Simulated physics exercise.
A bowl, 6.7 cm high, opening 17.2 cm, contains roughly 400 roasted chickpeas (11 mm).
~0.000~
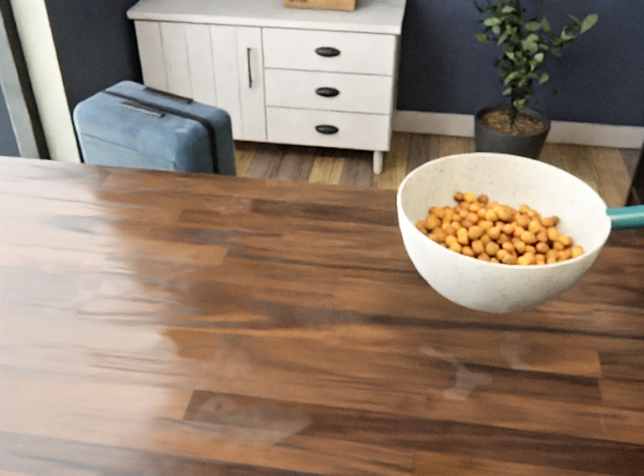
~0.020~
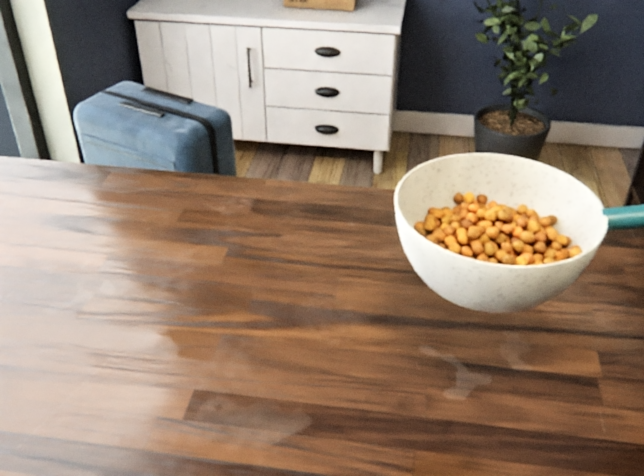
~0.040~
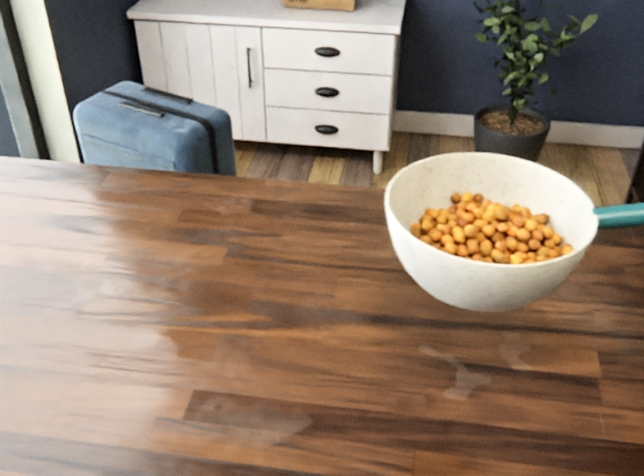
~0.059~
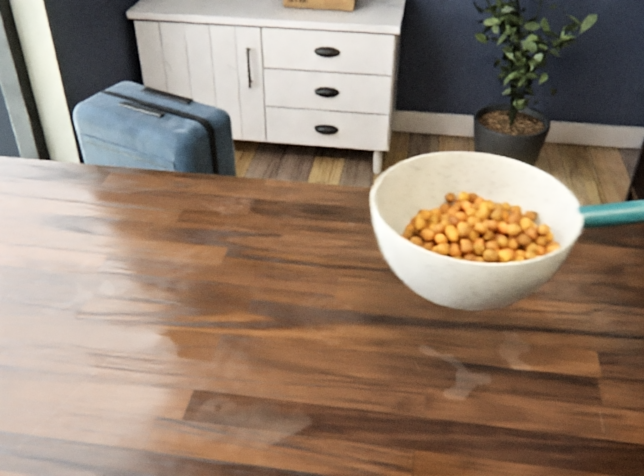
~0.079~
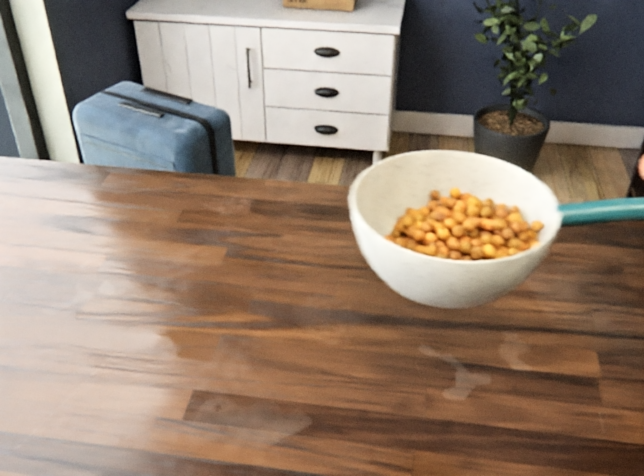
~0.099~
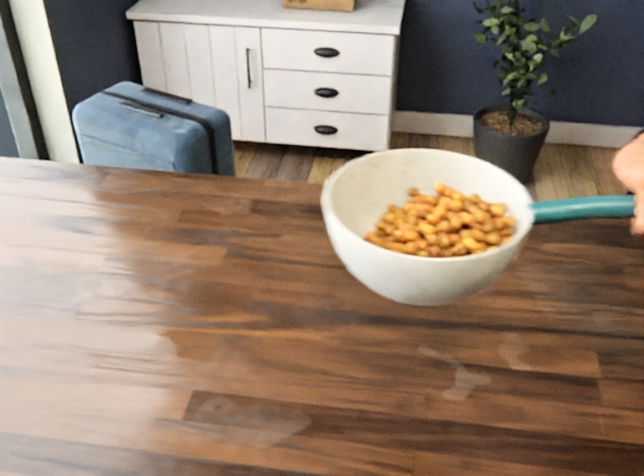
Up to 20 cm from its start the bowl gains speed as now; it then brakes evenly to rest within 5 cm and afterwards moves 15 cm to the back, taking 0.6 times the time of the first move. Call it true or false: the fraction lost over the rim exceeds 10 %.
True.
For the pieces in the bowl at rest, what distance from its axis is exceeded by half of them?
Roughly 5.0 cm.
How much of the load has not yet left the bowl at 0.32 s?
Some 85 per cent of the load.
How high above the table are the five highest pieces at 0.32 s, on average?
I'd put them close to 36 centimetres up.
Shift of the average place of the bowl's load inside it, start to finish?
It moves some 3.0 cm.
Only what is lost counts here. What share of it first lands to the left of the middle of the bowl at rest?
About 60 per cent.
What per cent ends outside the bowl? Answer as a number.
About 25 %.
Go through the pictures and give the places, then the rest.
In the first frame, bowl at (489, 274); tilt 0 degrees; moved 0.0 cm; leading edge at (399, 195); top of the load at (494, 207).
In the second frame, bowl at (486, 273); tilt 0 degrees; moved 0.3 cm; leading edge at (396, 195); top of the load at (492, 206).
In the third frame, bowl at (477, 273); tilt 0 degrees; moved 1.0 cm; leading edge at (387, 194); top of the load at (488, 205).
In the fourth frame, bowl at (464, 272); tilt 0 degrees; moved 2.2 cm; leading edge at (373, 193); top of the load at (460, 204).
In the fifth frame, bowl at (444, 270); tilt 0 degrees; moved 3.9 cm; leading edge at (353, 191); top of the load at (444, 202).
In the sixth frame, bowl at (419, 268); tilt 0 degrees; moved 6.2 cm; leading edge at (327, 189); top of the load at (459, 198). Its speed is now 1.26 m/s.
After 0.22 s, tilt 0 degrees; bowl 100 %; middle of all pieces near (205, 218).
After 0.32 s, tilt 0 degrees; bowl 85 %, in the air 15 %; middle of all pieces near (208, 144).
Then, at 0.42 s, tilt 0 degrees; bowl 80 %, in the air 20 %; middle of all pieces near (243, 107).
After 0.50 s, tilt 0 degrees; bowl 75 %, in the air 25 %; middle of all pieces near (246, 118).
At rest (1.1 s), fallen left of where it stops 10 %, fallen behind where it stops 10 %, bowl 75 %.
